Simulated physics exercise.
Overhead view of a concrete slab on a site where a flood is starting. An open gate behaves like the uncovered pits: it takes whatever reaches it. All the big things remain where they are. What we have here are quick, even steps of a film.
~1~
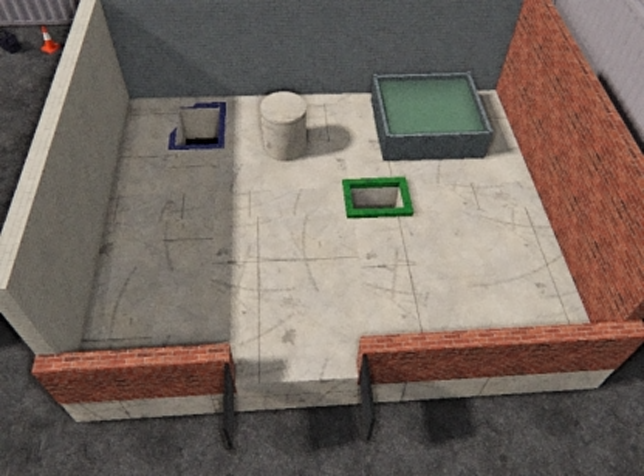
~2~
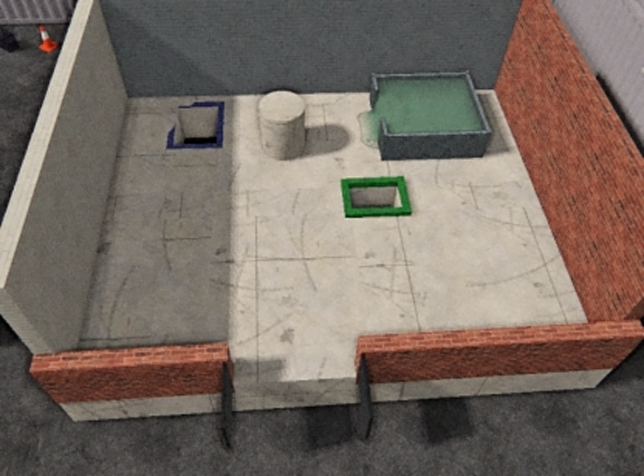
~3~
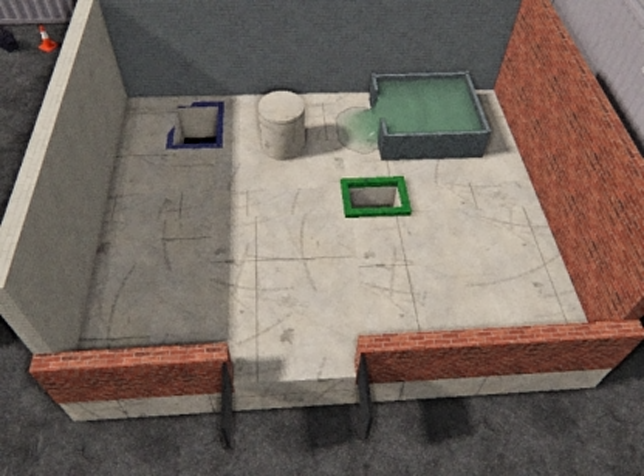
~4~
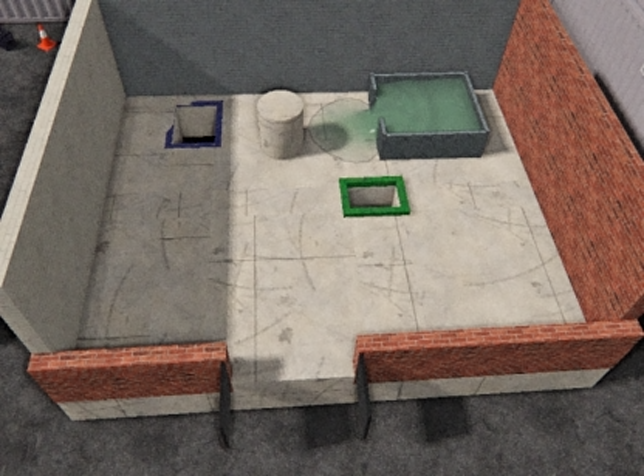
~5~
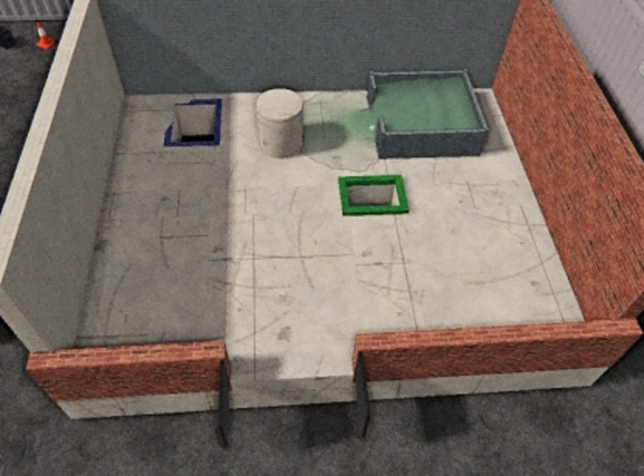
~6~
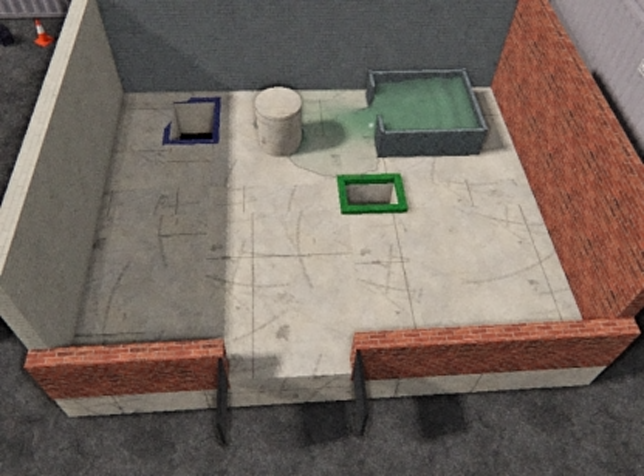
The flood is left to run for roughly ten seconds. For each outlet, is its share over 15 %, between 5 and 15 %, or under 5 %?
Shares: The gate between 5 and 15 %; the green pit under 5 %; the blue pit over 15 %.
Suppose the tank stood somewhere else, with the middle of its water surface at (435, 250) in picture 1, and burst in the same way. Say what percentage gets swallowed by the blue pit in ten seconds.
The blue pit gets around 15 per cent.
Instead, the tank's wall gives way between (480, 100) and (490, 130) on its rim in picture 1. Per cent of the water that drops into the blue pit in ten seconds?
I'd estimate the blue pit takes around 6 percent.
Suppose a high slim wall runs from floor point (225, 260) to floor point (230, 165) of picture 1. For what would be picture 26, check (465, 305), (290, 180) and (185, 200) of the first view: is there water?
In order: Dry; wet; dry.
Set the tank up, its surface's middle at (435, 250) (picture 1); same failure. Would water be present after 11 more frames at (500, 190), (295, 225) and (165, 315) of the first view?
Taking them as they were asked, they come out bone dry, soaked, soaked.
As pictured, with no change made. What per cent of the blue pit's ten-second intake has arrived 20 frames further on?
It should be near 40 percent of the ten-second total.
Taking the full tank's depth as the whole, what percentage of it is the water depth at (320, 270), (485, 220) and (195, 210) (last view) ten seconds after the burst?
Going place by place: 2 %, 0 % and 2 %.
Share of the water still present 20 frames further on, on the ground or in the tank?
86 %.
A moment on, water covers 15 % of the floor; the gate 0 %, the green pit 0 %, the blue pit 1 %.
Next, water covers 25 % of the floor; the gate 0 %, the green pit 0 %, the blue pit 5 %.
Then, water covers 45 % of the floor; the gate 0 %, the green pit 0 %, the blue pit 14 %.
Later, water covers 55 % of the floor; the gate 3 %, the green pit 0 %, the blue pit 25 %.
In the end, water covers 60 % of the floor; the gate 7 %, the green pit 0 %, the blue pit 33 %.
